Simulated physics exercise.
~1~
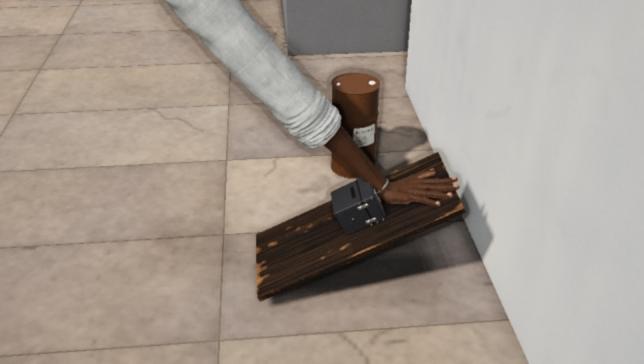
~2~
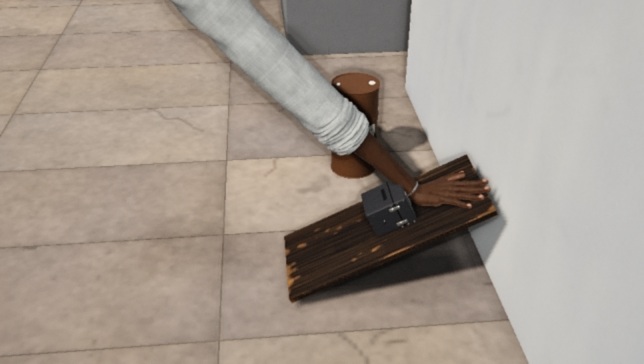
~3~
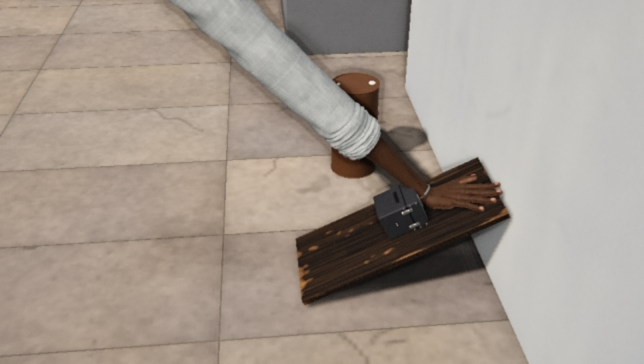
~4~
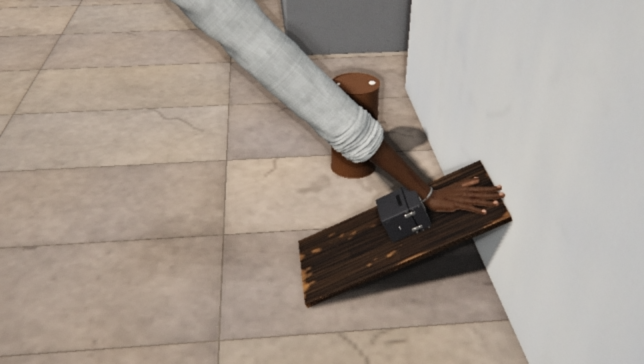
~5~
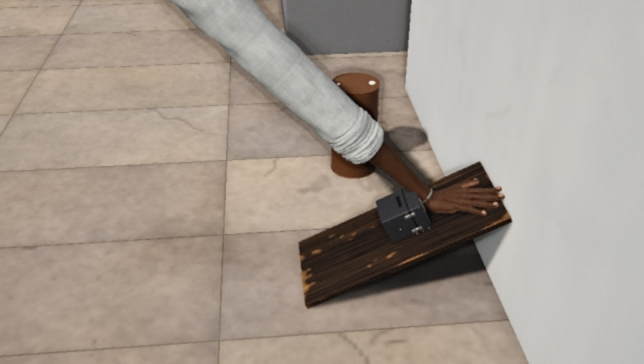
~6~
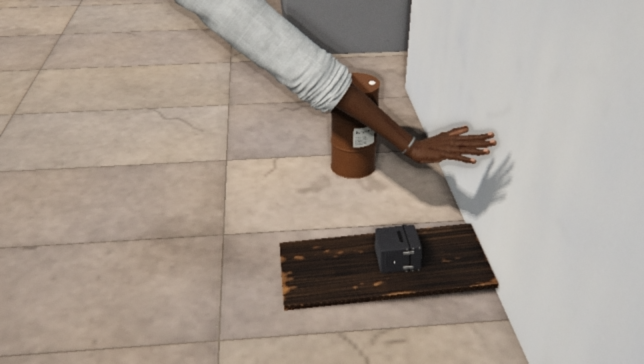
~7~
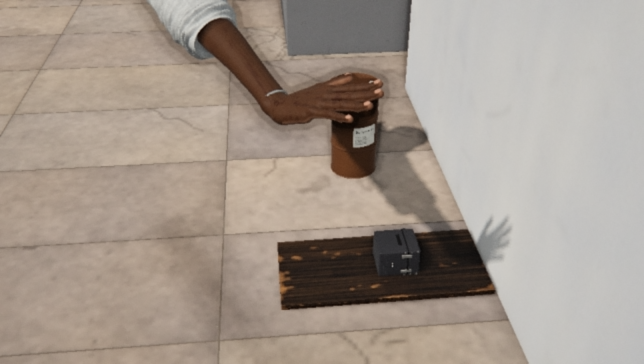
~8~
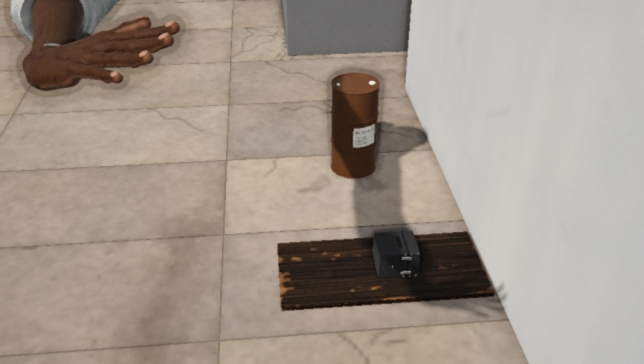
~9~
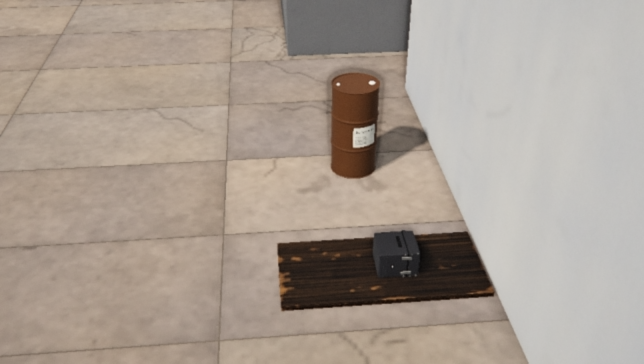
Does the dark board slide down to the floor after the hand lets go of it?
Yes, the board gives way and ends up lying flat on the floor by the wall, with the small dark box still on top.
